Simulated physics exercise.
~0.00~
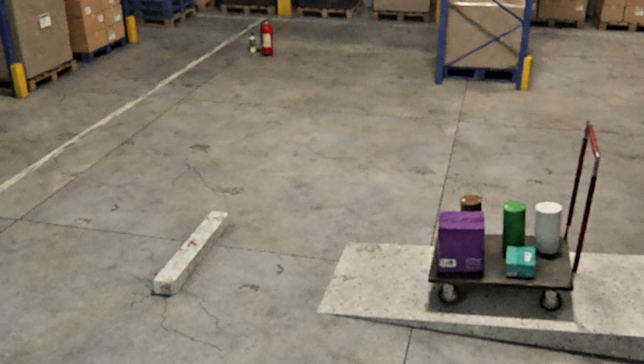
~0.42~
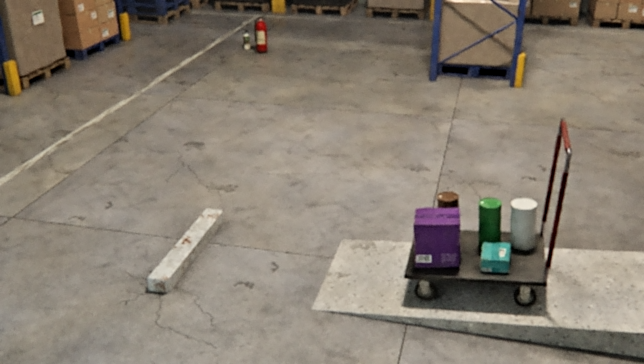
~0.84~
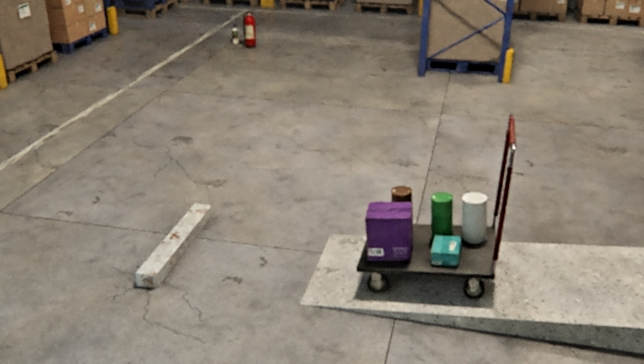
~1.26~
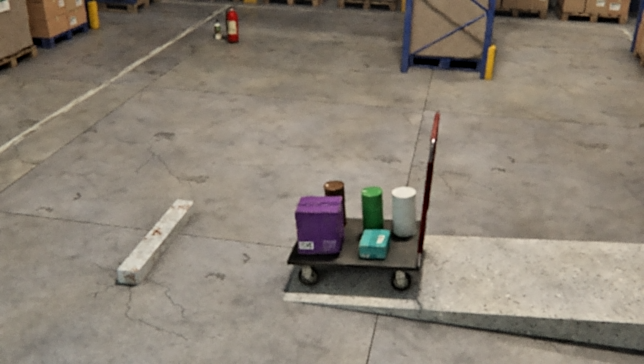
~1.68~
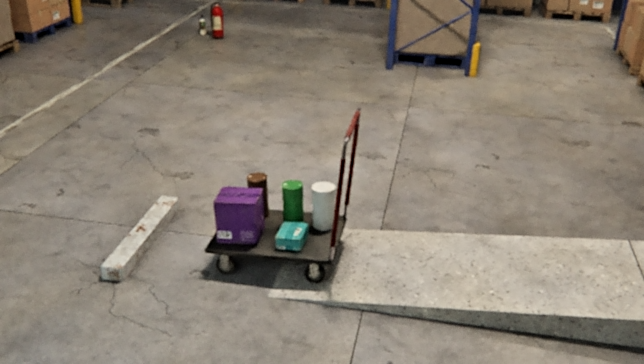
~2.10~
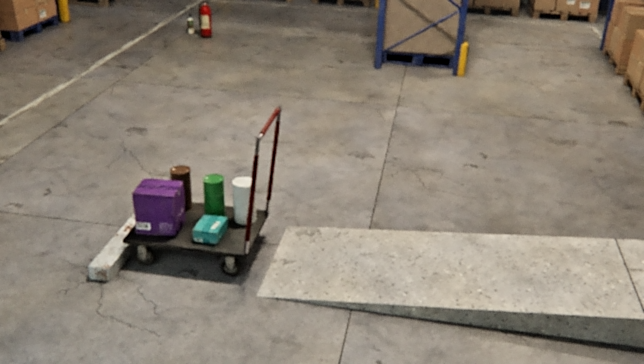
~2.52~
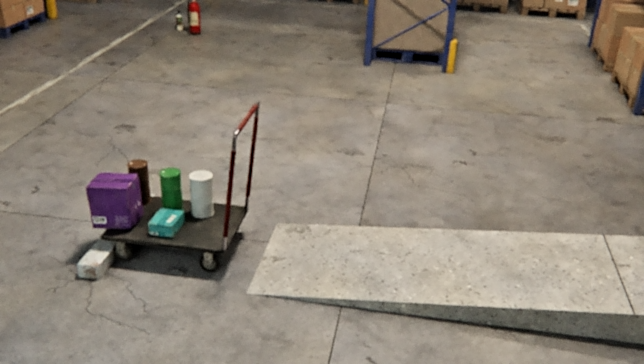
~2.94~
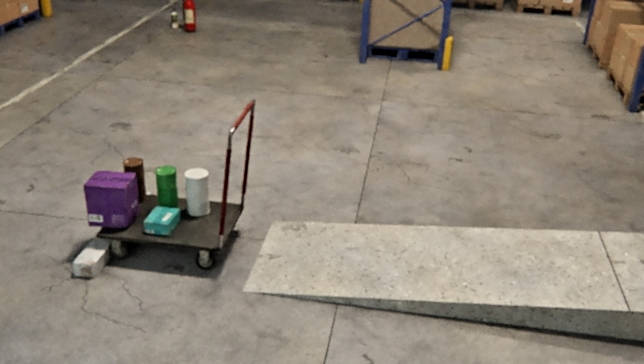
A loaded trolley rolls left down a ramp and stops at a kerb, everything upright.
